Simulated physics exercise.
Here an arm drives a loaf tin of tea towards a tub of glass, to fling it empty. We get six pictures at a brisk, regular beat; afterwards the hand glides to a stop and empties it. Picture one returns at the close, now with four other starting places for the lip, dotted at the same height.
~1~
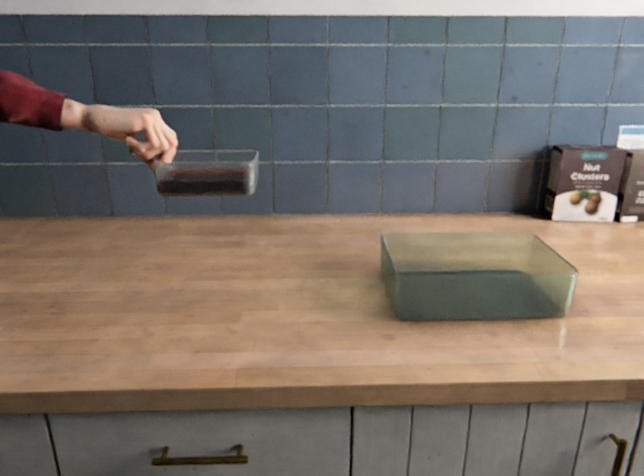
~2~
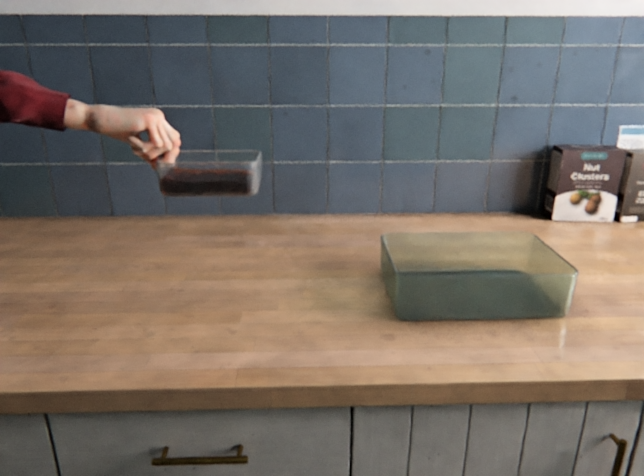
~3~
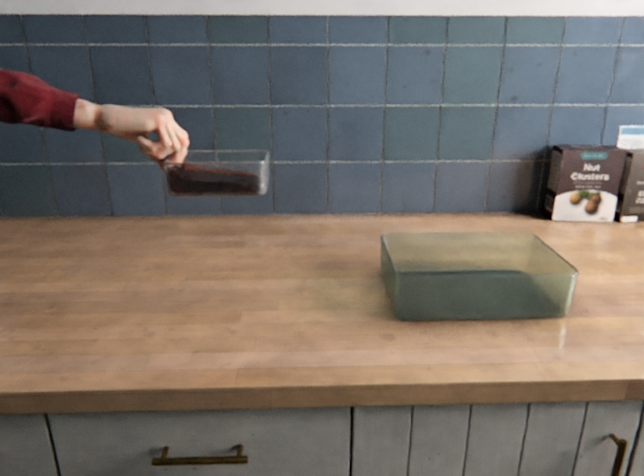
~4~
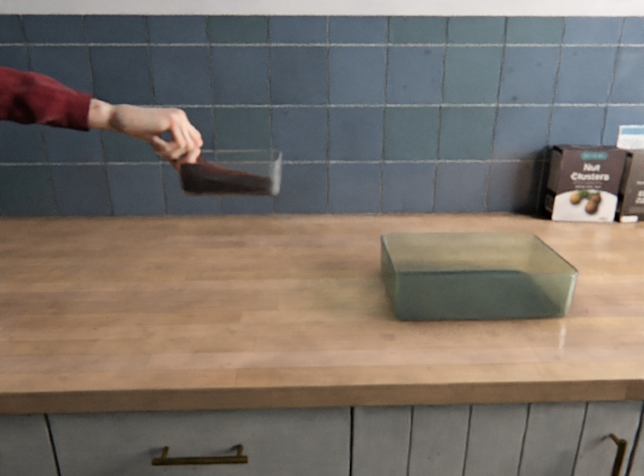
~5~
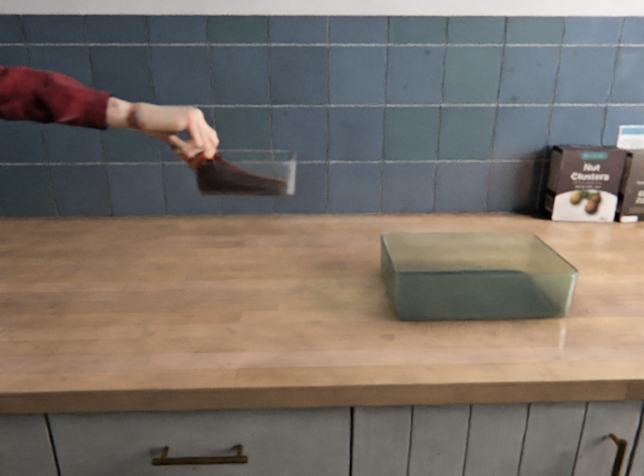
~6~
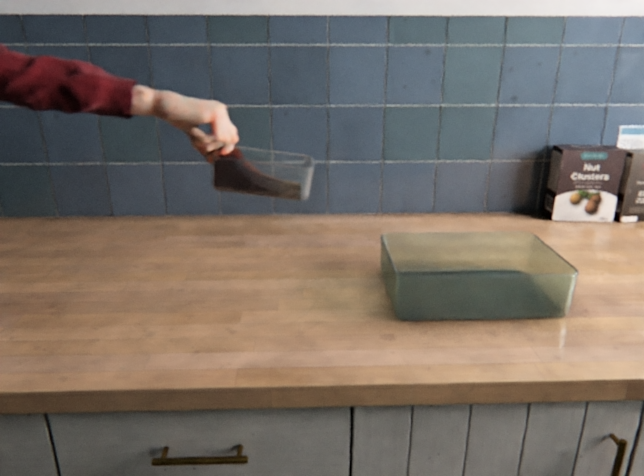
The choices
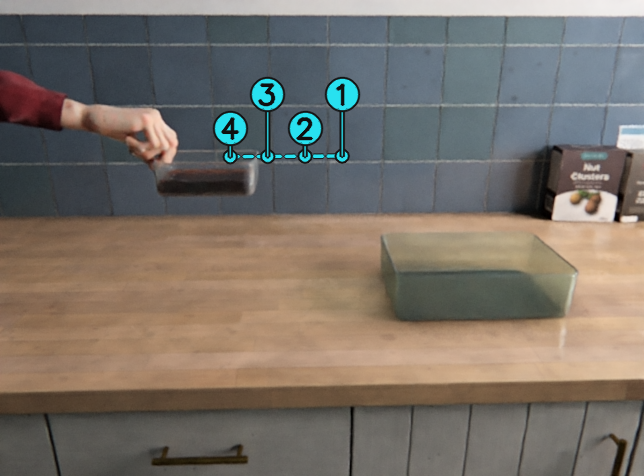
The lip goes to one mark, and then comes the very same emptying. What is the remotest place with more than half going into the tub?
Spot 2.
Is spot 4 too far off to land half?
Yes, it does.
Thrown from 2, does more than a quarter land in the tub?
Yes.
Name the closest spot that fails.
Spot 3.
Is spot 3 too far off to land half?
Yes, that goes wrong.
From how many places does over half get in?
Two.
On the marked copy, 1 at (342, 156); 2 at (305, 156); 3 at (267, 156); 4 at (230, 156).
With 1, about 84 % lands in the tub, 3 % falls short and 12 % goes beside or beyond.
With 2, about 63 % lands in the tub, 30 % falls short and 7 % goes beside or beyond.
With 3, about 37 % lands in the tub, 59 % falls short and 4 % goes beside or beyond.
With 4, about 10 % lands in the tub, 87 % falls short and 3 % goes beside or beyond.
